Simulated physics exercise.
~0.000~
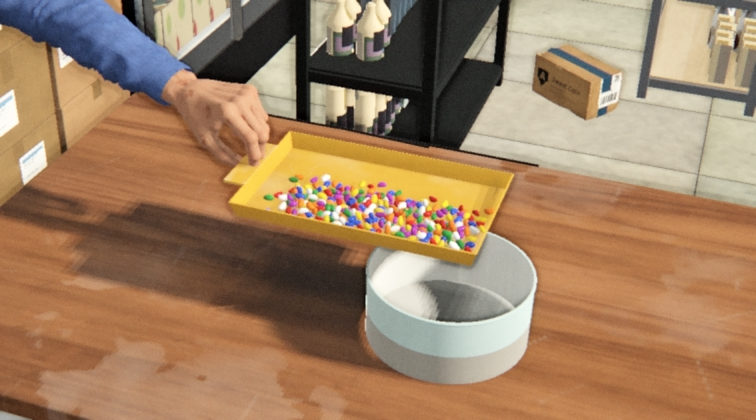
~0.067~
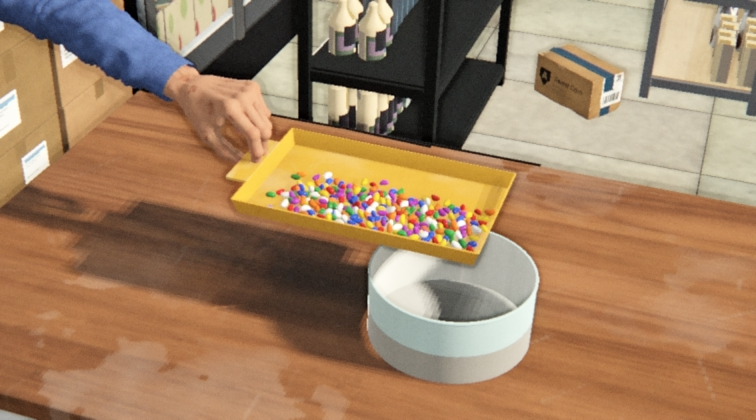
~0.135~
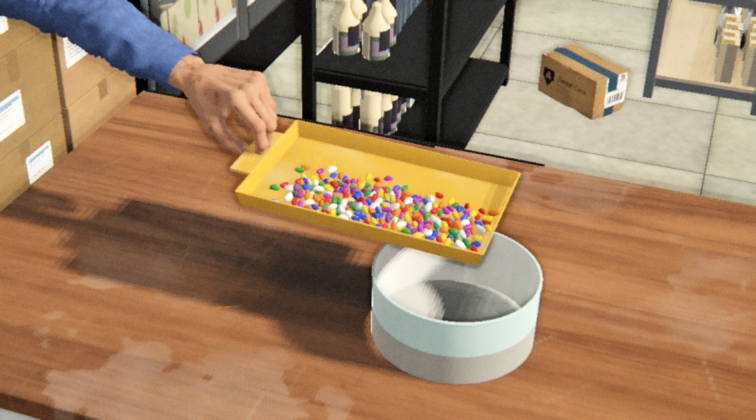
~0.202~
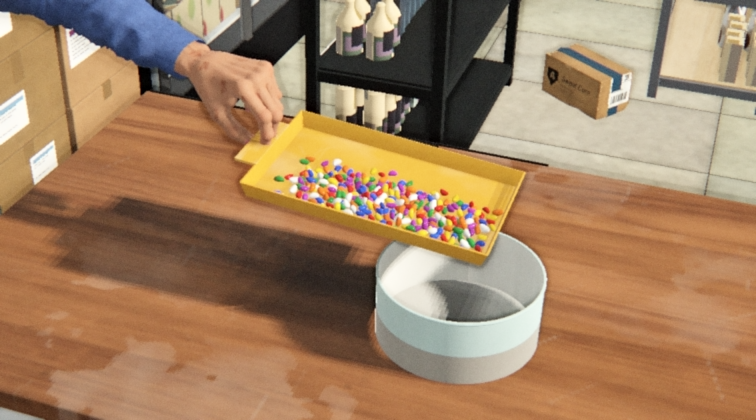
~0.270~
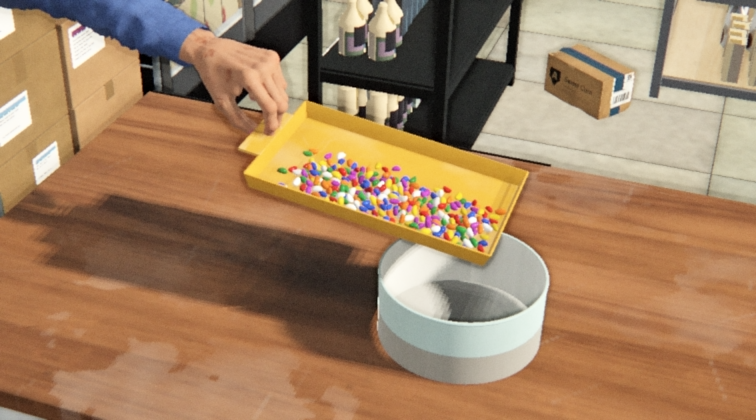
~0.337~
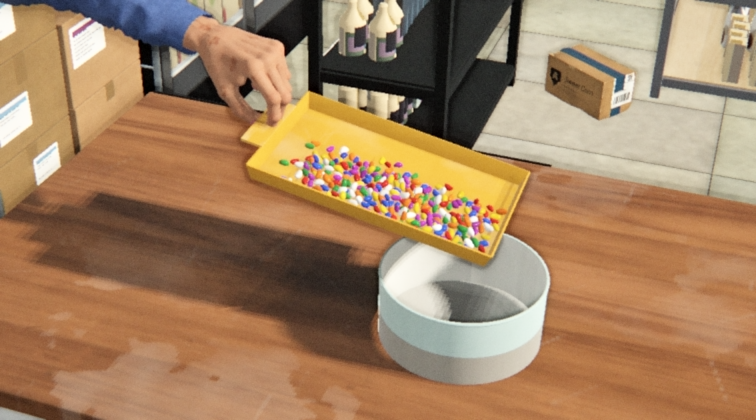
On a wooden table, a hand tilting a yellow tray of colourful jelly beans gradually down to the right above a round pot.
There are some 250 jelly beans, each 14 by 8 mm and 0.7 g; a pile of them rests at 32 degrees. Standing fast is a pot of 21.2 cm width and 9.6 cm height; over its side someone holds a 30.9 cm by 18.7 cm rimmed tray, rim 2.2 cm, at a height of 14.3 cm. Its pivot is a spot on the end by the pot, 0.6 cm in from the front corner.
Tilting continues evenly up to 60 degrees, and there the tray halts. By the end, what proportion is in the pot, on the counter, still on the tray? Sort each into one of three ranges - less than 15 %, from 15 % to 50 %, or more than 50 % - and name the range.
Ranges: Pot: From 15 % to 50 %; counter: Less than 15 %; tray: More than 50 %.
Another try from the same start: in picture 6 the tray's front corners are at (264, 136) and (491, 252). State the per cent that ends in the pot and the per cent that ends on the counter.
The pot gets 15 and the counter 15.
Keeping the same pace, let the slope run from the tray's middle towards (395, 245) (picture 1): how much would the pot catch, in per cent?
I'd estimate about 25 %.
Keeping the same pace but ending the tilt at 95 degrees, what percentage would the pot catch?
Estimate: Roughly 80 percent.
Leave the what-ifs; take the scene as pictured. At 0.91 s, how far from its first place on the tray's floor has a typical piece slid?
By then it sits near 3 cm from where it began.
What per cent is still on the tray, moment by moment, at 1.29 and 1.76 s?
Roughly 100 then 80.
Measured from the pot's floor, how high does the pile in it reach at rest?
I'd put it at close to 1.5 centimetres.
After 0.91 s, tilt 34 degrees; the tray holds 100 %, the pot 0 %.
After 1.29 s, tilt 50 degrees; the tray holds 100 %, the pot 0 %.
After 1.76 s, tilt 60 degrees; the tray holds 80 %, the pot 20 %.
At rest (3.0 s), pot 25 %, counter 0 %, tray 75 %.
